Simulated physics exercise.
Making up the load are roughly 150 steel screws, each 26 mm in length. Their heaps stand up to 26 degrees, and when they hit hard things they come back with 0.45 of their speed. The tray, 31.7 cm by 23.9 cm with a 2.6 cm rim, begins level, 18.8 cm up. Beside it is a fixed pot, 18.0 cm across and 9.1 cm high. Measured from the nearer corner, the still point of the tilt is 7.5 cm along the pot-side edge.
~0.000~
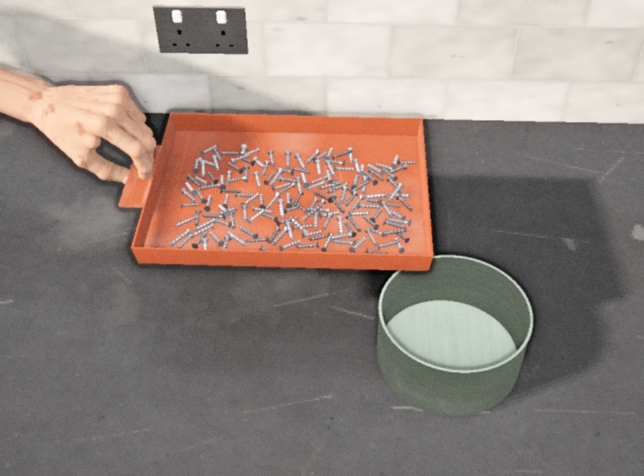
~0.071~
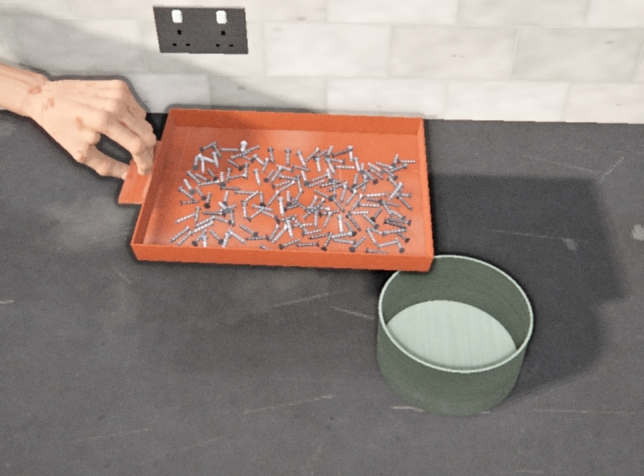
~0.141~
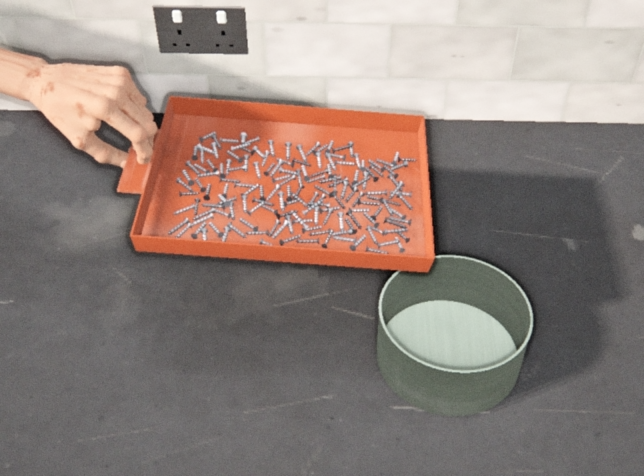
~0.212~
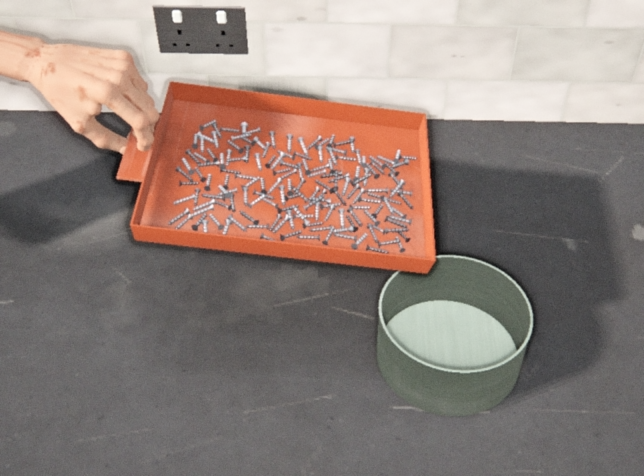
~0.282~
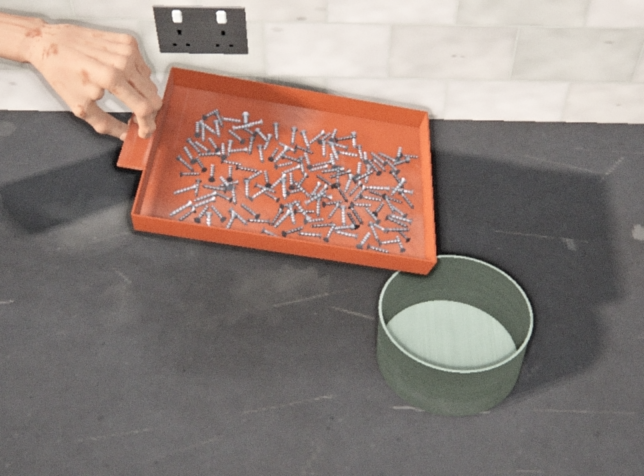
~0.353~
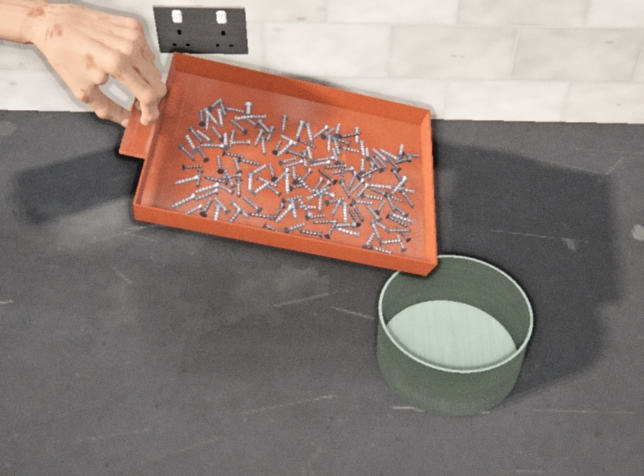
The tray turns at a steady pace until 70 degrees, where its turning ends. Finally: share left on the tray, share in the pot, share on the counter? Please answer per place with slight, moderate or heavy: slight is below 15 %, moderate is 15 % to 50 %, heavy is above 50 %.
Per place: Tray heavy, pot moderate, counter slight.
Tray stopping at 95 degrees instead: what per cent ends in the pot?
Result: Close to 100 %.
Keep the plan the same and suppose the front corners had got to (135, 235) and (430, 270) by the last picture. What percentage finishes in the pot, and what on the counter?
In the pot: 10 per cent; on the counter: 10 per cent.
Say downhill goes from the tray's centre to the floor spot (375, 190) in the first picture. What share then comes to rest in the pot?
Roughly 5 per cent.
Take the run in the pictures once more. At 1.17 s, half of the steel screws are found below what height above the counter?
Roughly 22 cm.
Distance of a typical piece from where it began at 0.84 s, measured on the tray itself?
It has moved some 8 cm from its start.
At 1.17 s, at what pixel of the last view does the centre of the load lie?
Load centre, approx.: (420, 224) px.
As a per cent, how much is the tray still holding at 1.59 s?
Value: About 90%.
Then, at 0.84 s, tilt 41 degrees; the tray holds 100 %, the pot 0 %.
Then, at 1.17 s, tilt 59 degrees; the tray holds 95 %, the pot 0 %.
Then, at 1.59 s, tilt 70 degrees; the tray holds 90 %, the pot 10 %.
At rest (2.9 s), tray 75 %, pot 25 %, counter 0 %.
